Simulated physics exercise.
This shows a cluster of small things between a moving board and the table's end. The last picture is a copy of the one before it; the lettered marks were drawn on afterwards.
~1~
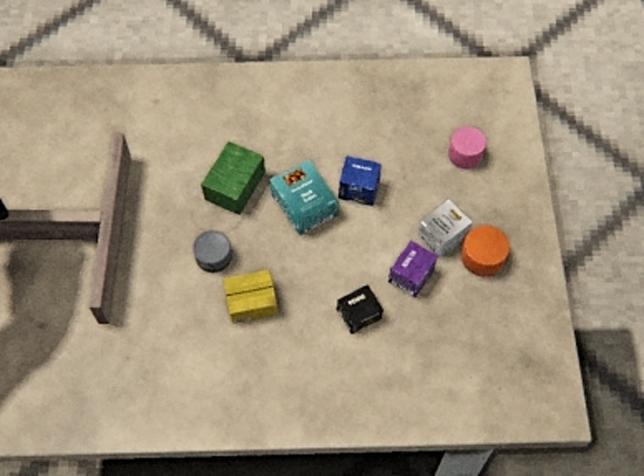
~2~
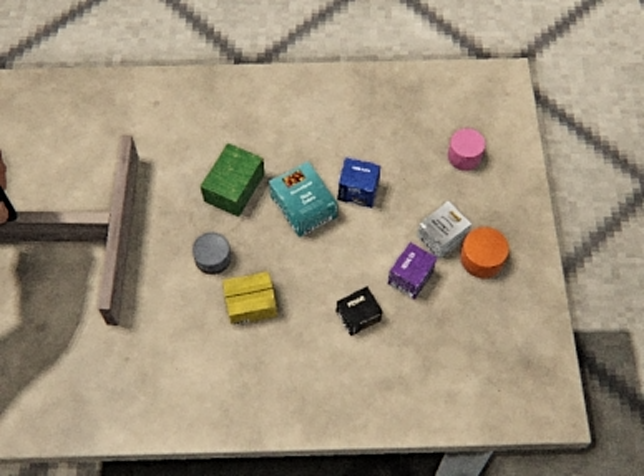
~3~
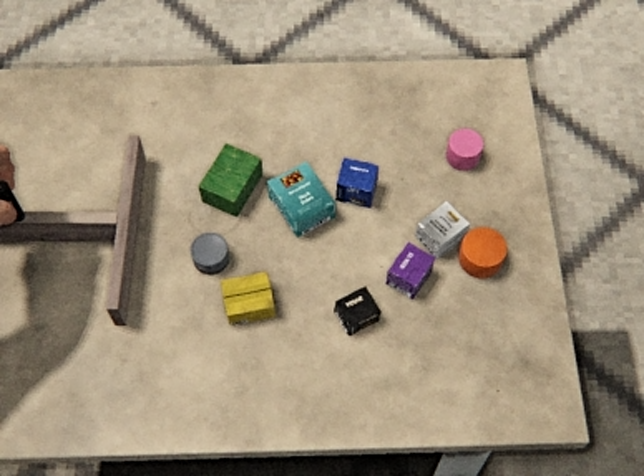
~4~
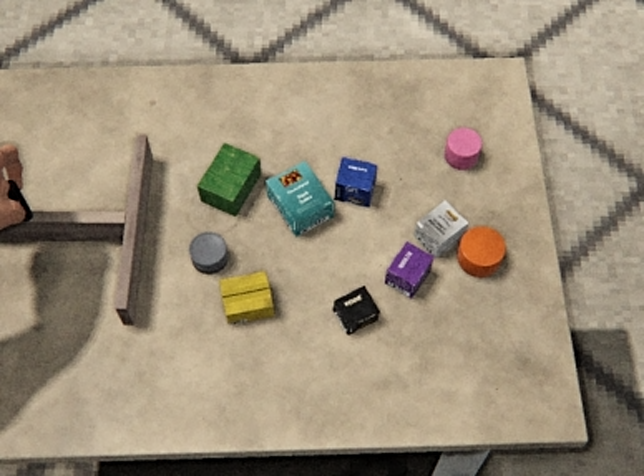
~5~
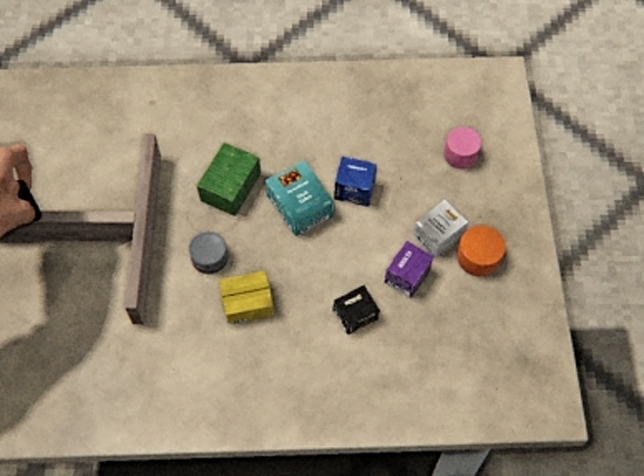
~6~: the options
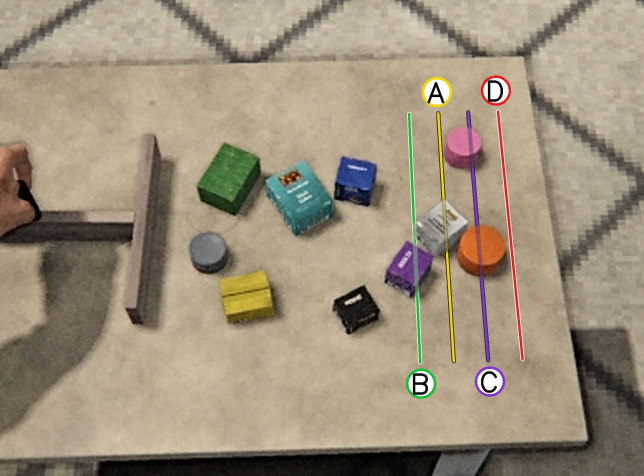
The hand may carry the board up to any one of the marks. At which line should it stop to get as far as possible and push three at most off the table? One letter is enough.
At C, and not beyond.
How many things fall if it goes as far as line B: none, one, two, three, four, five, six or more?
The count is none.
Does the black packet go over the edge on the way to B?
By then, no.
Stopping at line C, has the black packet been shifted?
Yes.
On the copy, A at (445, 228); B at (414, 229); C at (477, 227); D at (509, 227).
On C. First, board (262, 213); yellow box (291, 302); green block (292, 172).
Then, board (384, 210); orange pot (506, 263); white packet (480, 232).
Finally, board (478, 207); white packet over the edge; orange pot over the edge; two fallen.
By contrast, A is within the limit but short; B is within the limit but short; D drops five.
